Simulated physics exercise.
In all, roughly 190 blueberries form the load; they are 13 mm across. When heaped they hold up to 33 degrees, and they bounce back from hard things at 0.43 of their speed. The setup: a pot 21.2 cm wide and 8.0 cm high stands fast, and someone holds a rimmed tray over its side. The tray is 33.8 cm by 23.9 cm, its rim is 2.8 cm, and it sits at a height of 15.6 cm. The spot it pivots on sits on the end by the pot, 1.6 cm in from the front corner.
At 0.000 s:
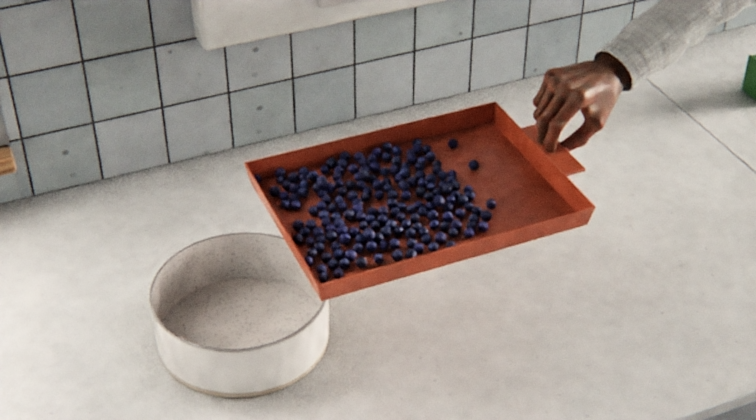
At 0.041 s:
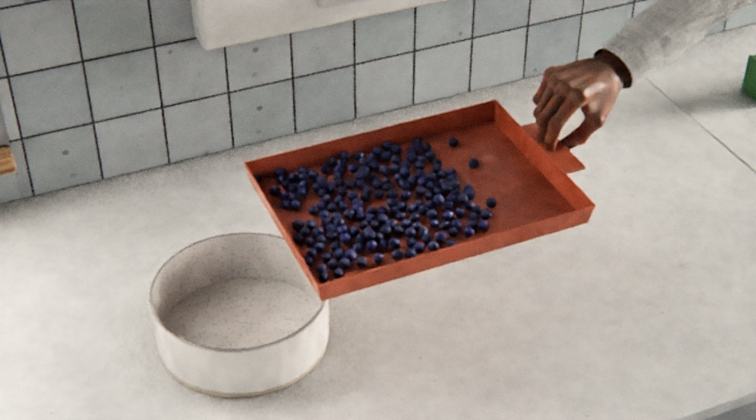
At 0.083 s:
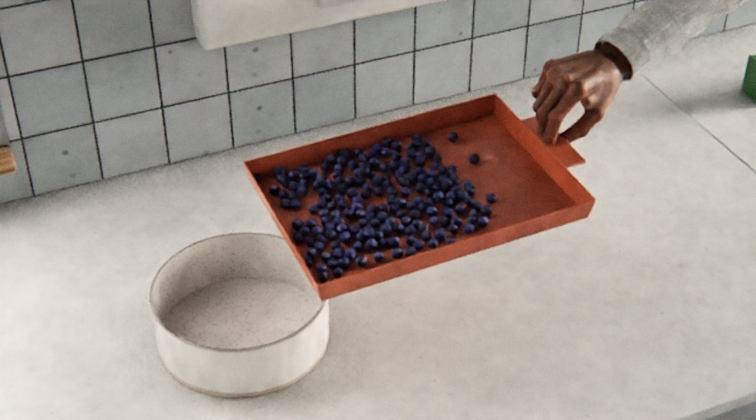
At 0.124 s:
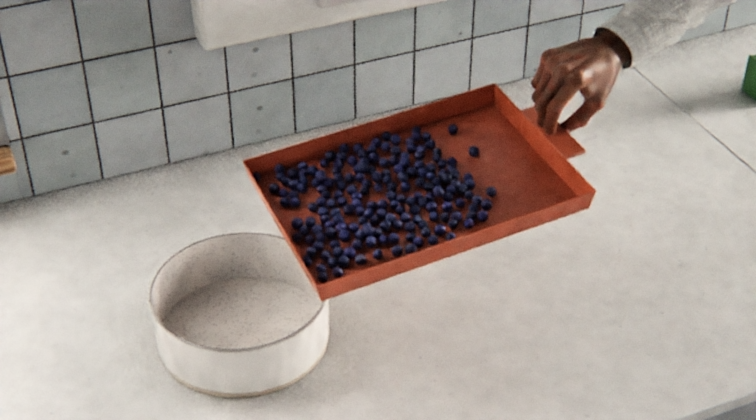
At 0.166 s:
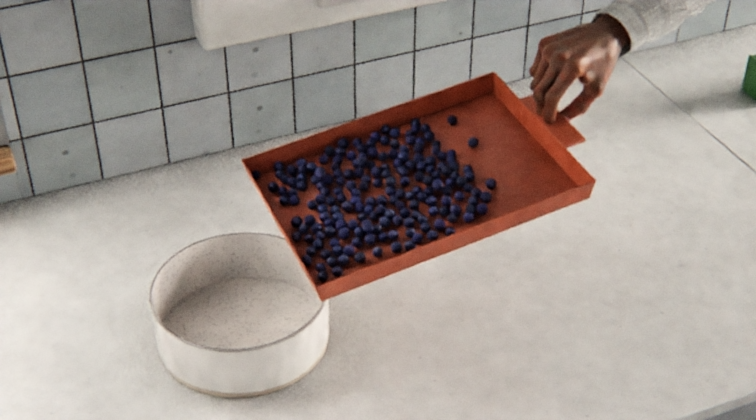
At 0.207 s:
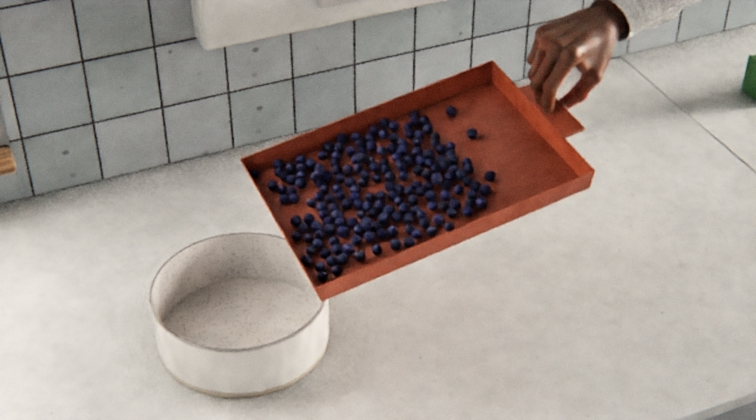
Rust-red tray of blueberries tilting gently down to the left beside a pale round pot as a hand raises its right end.
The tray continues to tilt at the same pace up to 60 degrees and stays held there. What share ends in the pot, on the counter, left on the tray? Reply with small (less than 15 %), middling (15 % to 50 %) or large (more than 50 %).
Pot - small, counter - small, tray - large.
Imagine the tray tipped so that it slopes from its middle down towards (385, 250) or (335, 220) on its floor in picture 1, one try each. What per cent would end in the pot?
Around 0 % for the first direction, around 0 % for the second.
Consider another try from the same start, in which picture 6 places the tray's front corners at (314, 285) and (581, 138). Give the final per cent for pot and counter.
Final per cent - pot 5, counter 0.
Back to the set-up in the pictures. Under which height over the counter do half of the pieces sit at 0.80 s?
Height: Around 22 cm.
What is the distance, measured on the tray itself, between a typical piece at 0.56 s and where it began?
Displacement on the tray: Roughly 5 cm.
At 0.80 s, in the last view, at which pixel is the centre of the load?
Expected load position: Near (313, 191).
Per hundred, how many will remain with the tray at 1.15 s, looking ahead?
It's roughly 100 percent.
Then, at 0.56 s, tilt 34 degrees; the tray holds 100 %, the pot 0 %.
Then, at 0.80 s, tilt 50 degrees; the tray holds 100 %, the pot 0 %.
After 1.15 s, tilt 60 degrees; the tray holds 100 %, the pot 0 %.
By 1.5 s all is still; pot 0 %, counter 0 %, tray 100 %.
